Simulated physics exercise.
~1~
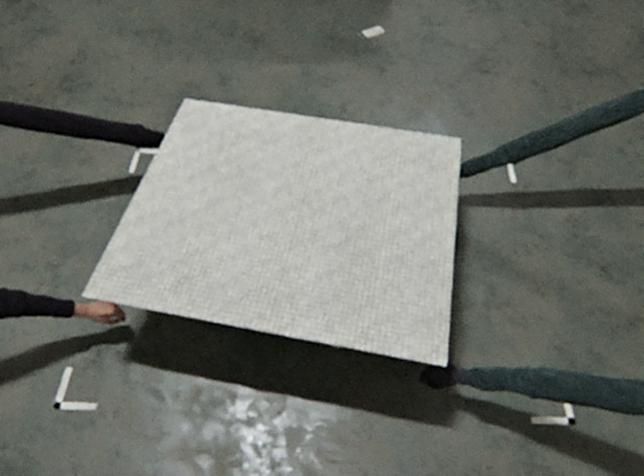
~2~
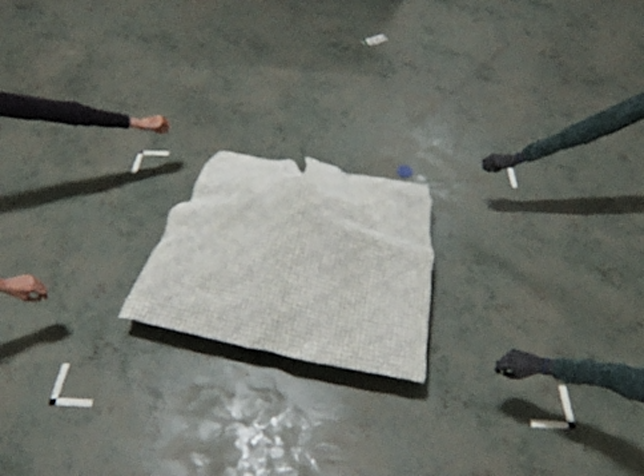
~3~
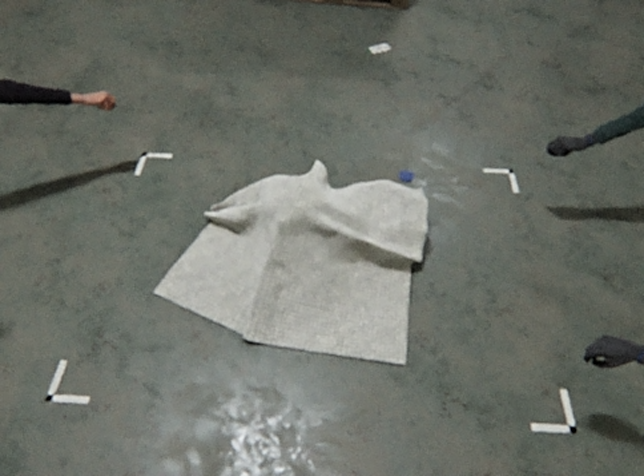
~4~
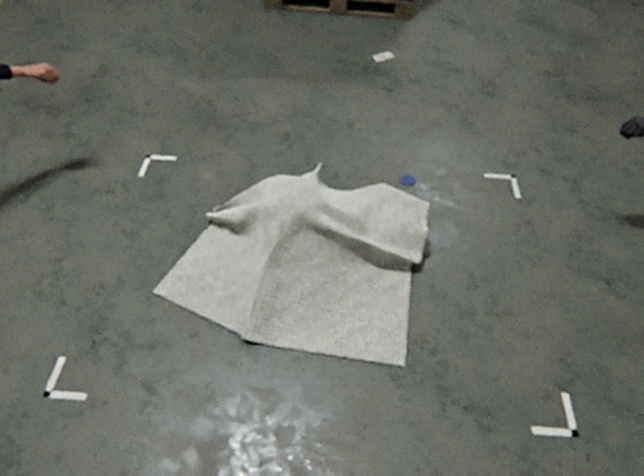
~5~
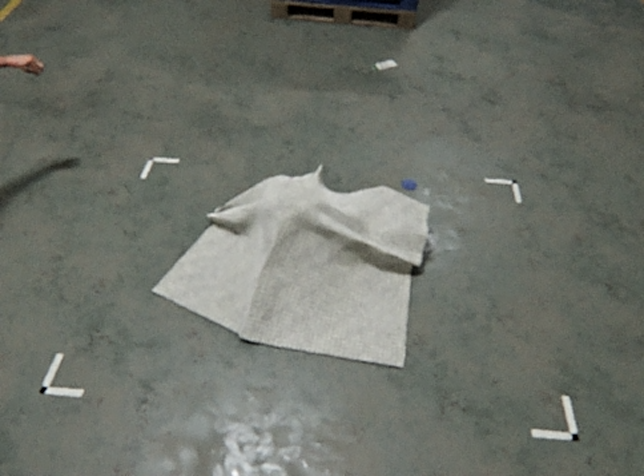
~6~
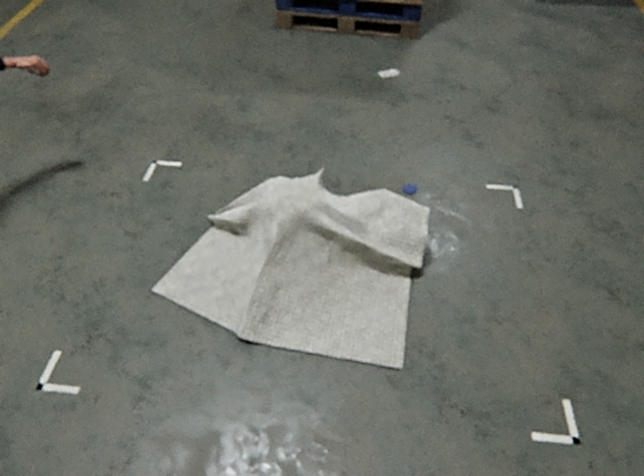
A pale, blanket-like cloth, held flat by four hands above a grey floor, dropped when they let go and crumpled into a peaked, folded heap over something hidden, leaving a small blue disc uncovered behind it as the arms drew back.
